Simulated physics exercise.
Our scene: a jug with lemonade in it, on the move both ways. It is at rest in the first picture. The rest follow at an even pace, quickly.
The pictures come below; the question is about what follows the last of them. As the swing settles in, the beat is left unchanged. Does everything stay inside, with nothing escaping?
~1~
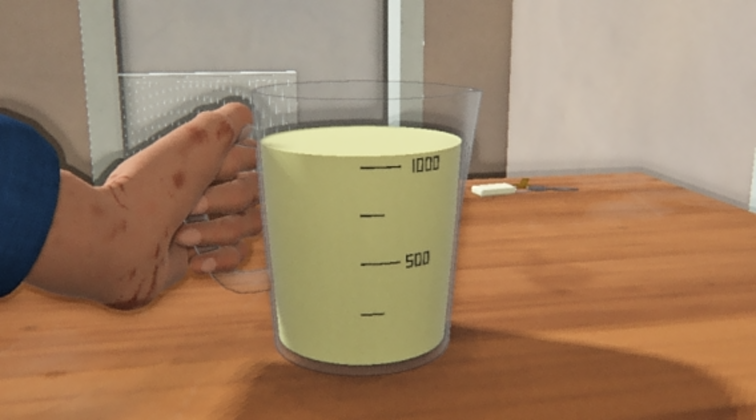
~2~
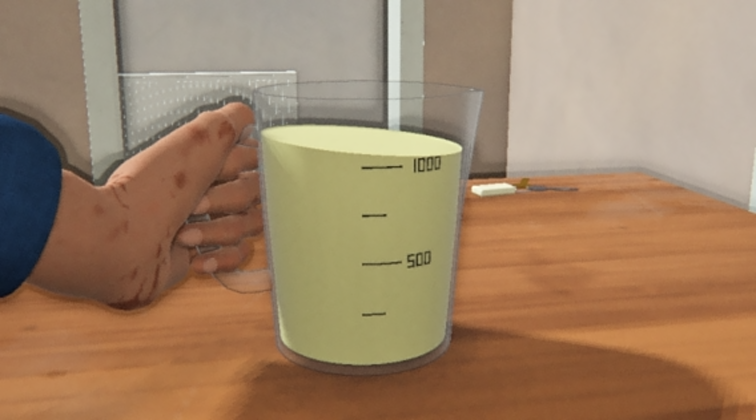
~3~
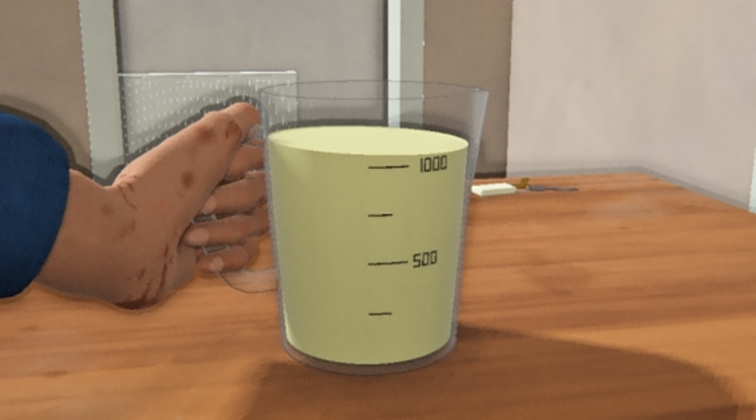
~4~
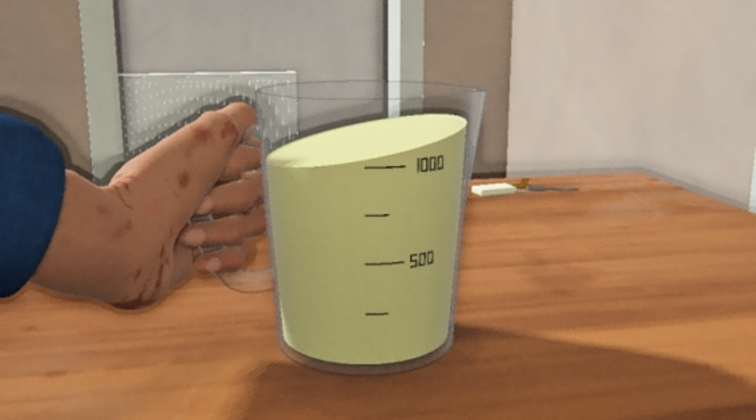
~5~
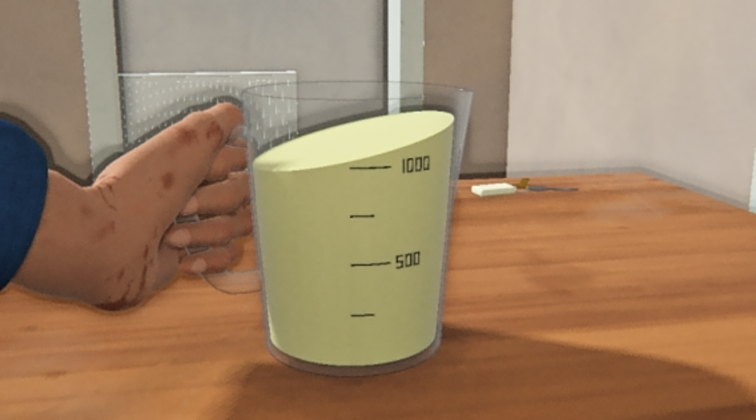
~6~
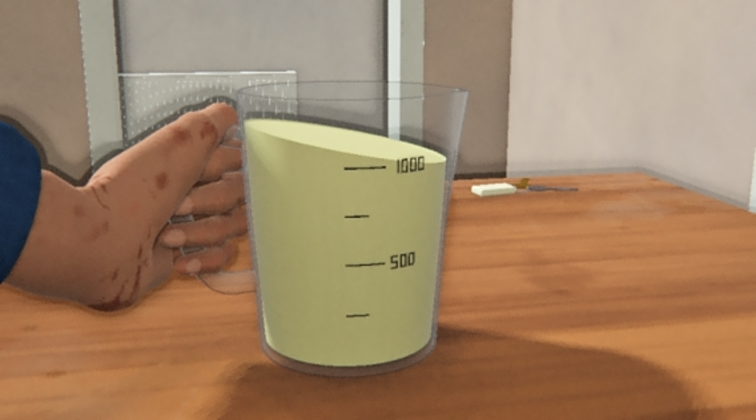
Some escapes.
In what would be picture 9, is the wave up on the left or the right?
To the right-hand edge, I'd say.
Shortly, the highest wave so far goes over the rim.
At the finish, the highest wave so far goes over the rim; some is on the top.
